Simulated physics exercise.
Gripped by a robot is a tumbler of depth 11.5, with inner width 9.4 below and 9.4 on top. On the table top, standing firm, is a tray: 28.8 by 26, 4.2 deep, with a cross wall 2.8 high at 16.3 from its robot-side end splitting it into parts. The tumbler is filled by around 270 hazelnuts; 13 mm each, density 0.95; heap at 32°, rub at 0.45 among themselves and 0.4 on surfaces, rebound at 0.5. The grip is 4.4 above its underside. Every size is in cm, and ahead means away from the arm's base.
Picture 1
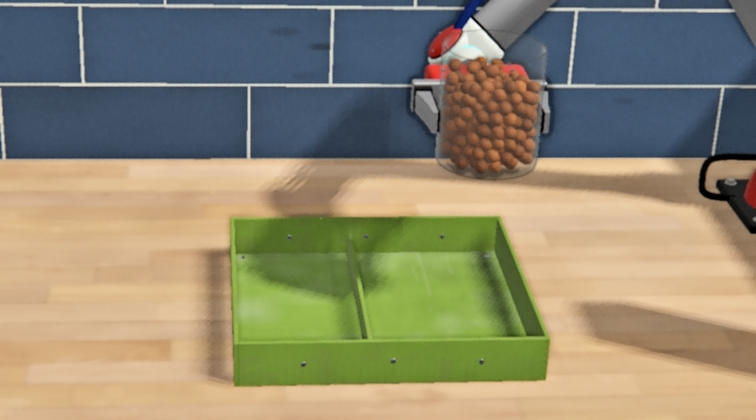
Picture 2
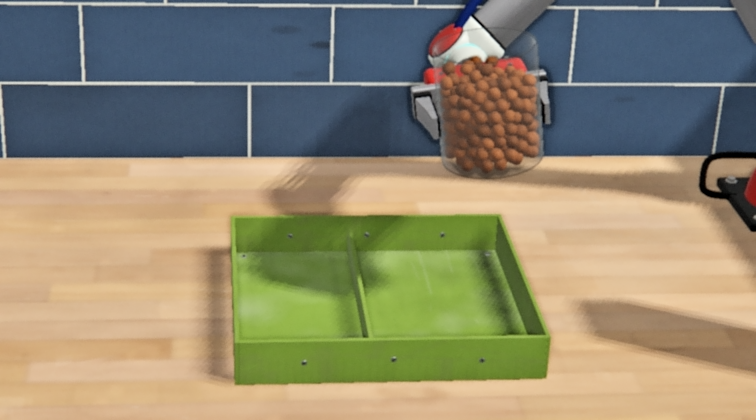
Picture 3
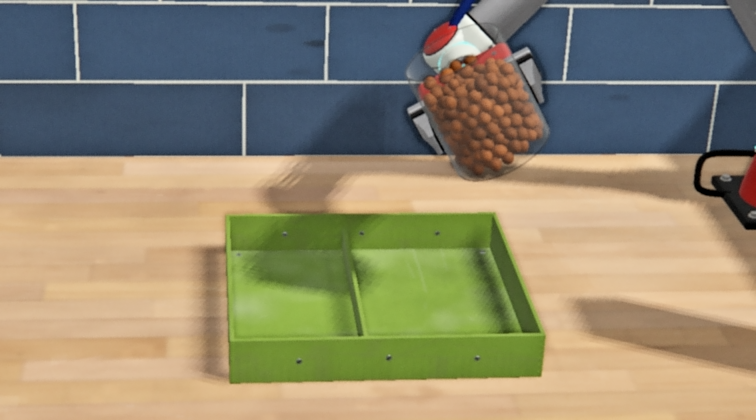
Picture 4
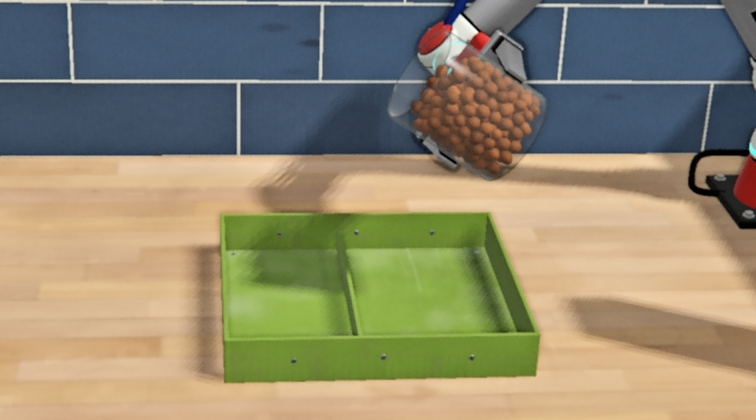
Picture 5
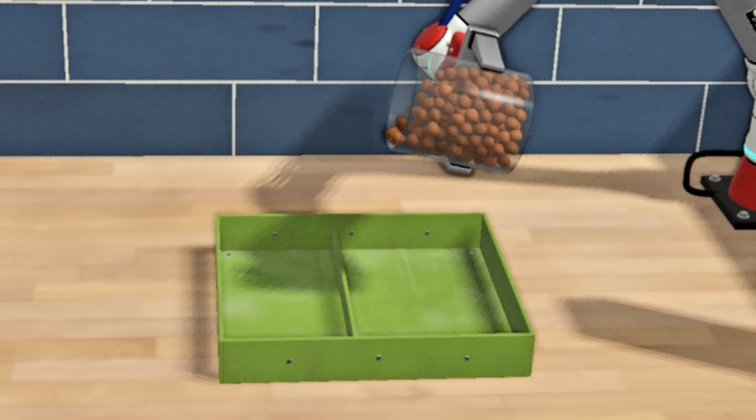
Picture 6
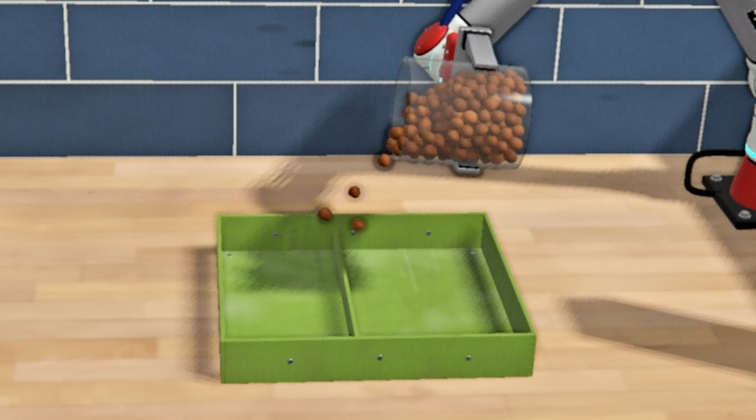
A robot gripper tilts a clear tumbler of reddish-brown hazelnuts leftward until it lies nearly on its side, and a few nuts slide out over its lip and drop toward the tray. The view looks slightly down on a pale wooden worktop before blue tiles, drifting slightly as the tumbler turns. Below sits a green divided tray, with a black-handled object at the right edge.
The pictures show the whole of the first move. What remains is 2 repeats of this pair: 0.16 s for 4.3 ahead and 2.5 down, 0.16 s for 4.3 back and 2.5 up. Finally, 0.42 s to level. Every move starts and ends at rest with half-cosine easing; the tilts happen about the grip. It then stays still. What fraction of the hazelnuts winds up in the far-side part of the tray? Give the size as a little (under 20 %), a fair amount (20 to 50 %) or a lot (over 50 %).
A fair amount.
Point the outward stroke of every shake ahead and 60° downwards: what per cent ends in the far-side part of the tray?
About 15 per cent.
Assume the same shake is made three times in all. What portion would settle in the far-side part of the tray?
I'd expect close to 40 per cent then.
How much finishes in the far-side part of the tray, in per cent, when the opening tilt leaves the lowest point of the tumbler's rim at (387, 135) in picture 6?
About 5 per cent.
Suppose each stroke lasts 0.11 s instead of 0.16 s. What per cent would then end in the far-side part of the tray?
45 %.
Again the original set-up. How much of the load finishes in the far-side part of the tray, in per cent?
Estimate: Near 30 %.
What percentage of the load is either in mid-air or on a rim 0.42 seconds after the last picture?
Roughly 3 per cent.
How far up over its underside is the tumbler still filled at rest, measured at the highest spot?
I'd say near 7.0 cm from the bottom.
Then, 0.42 s after the last picture, tilted 85° forward, highest piece 22 above the table; 202 in the tumbler, 51 in the far-side part, 13 in the robot-side part, 8 in flight or on a rim.
Then, 0.85 s after the last picture, tilted 43° forward, highest piece 25 above the table; 157 in the tumbler, 84 in the far-side part, 30 in the robot-side part, 1 on the table or floor, 2 in flight or on a rim.
Then, 1.26 s after the last picture, level, highest piece 23 above the table; 156 in the tumbler, 87 in the far-side part, 30 in the robot-side part, 1 on the table or floor.
Then, 2.31 s after the last picture, level, highest piece 23 above the table; 156 in the tumbler, 87 in the far-side part, 30 in the robot-side part, 1 on the table or floor.
Final count, 156 in the tumbler, 87 in the far-side part, 30 in the robot-side part, 1 on the table or floor. That is 32 % in the far-side part of the tray.
